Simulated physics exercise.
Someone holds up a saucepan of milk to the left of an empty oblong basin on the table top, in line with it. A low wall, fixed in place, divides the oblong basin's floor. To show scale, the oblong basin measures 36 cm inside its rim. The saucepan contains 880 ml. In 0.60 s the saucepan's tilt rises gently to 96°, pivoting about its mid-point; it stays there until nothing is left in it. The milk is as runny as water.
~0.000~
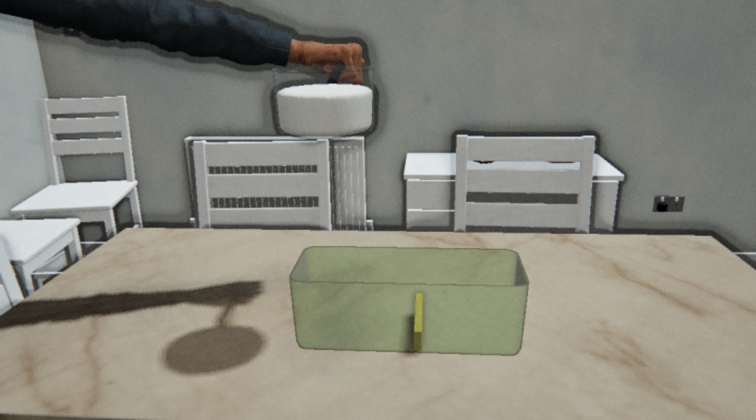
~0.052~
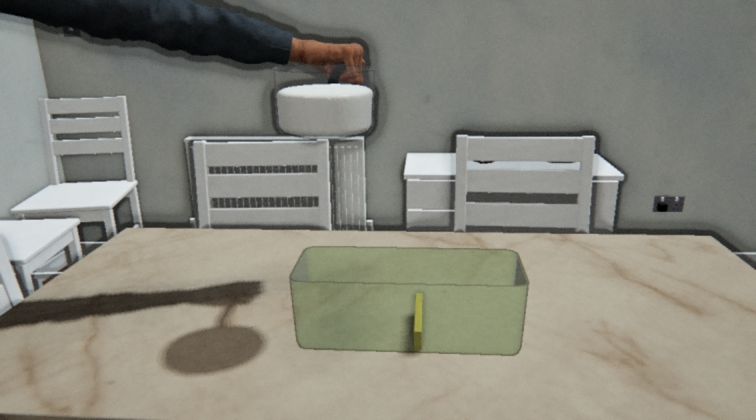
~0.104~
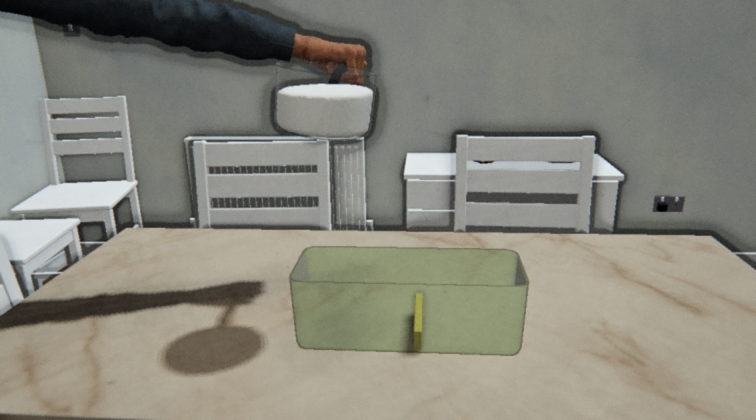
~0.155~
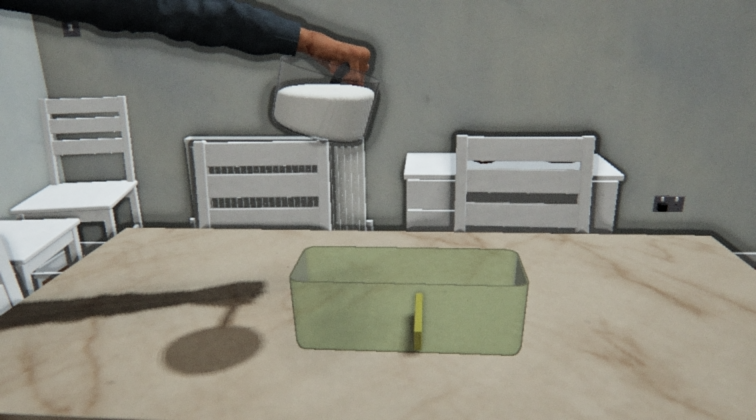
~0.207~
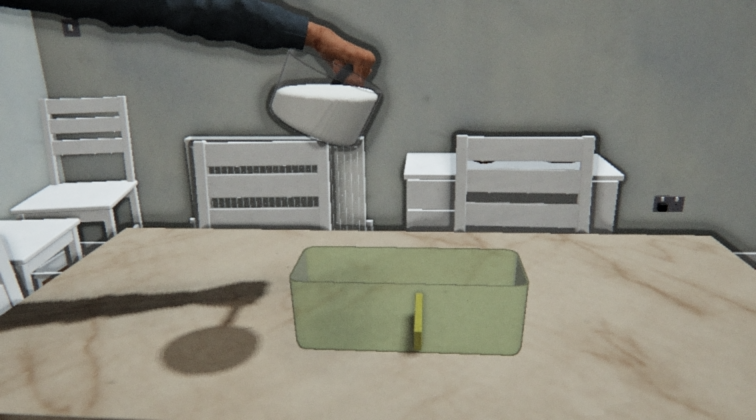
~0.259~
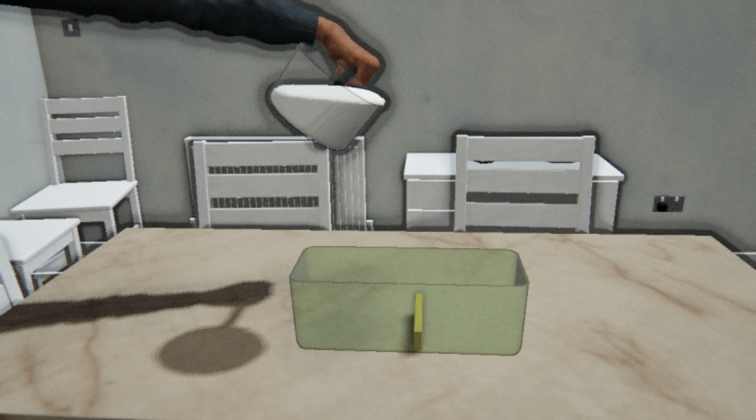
A pale green, see-through oblong basin with a small yellow wall inside sits on a marble-patterned table, seen from a fixed, slightly raised view in a grey-walled room with white chairs. Above and to its left, a dark-sleeved arm holds a clear saucepan of white milk, casting a shadow on the tabletop. The hand gradually tilts the saucepan rightward, the milk shifting toward its lowering right side.
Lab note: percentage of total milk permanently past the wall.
Approx. 75 %.
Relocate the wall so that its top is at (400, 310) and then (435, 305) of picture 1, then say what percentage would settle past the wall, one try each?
The first gives near 85 per cent and the second near 40 per cent.
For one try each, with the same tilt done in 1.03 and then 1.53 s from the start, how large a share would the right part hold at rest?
75 then 75 %.
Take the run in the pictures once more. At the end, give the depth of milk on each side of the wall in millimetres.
Final reading - left some 8 mm, right some 32 mm.
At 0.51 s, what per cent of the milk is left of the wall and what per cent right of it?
I'd say some 1 on the left and some 2 on the right.
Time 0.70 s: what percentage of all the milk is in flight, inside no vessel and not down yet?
Roughly 26 %.
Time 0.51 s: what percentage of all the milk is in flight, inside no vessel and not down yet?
Close to 52 in a hundred.
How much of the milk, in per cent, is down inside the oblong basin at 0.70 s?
58 per cent or thereabouts.
By 0.51 s the tilt is 91° and 45 per cent is still to pour, 1 is left of the wall and 2 right of it.
By 0.70 s the tilt is 96° and 16 per cent is still to pour, 4 is left of the wall and 55 right of it.
By 0.89 s the tilt is 96° and 5 per cent is still to pour, 12 is left of the wall and 70 right of it.
By 1.10 s the tilt is 96° and 1 per cent is still to pour, 15 is left of the wall and 79 right of it.
At rest 22 per cent lies left of the wall, 75 right of it and 3 outside.
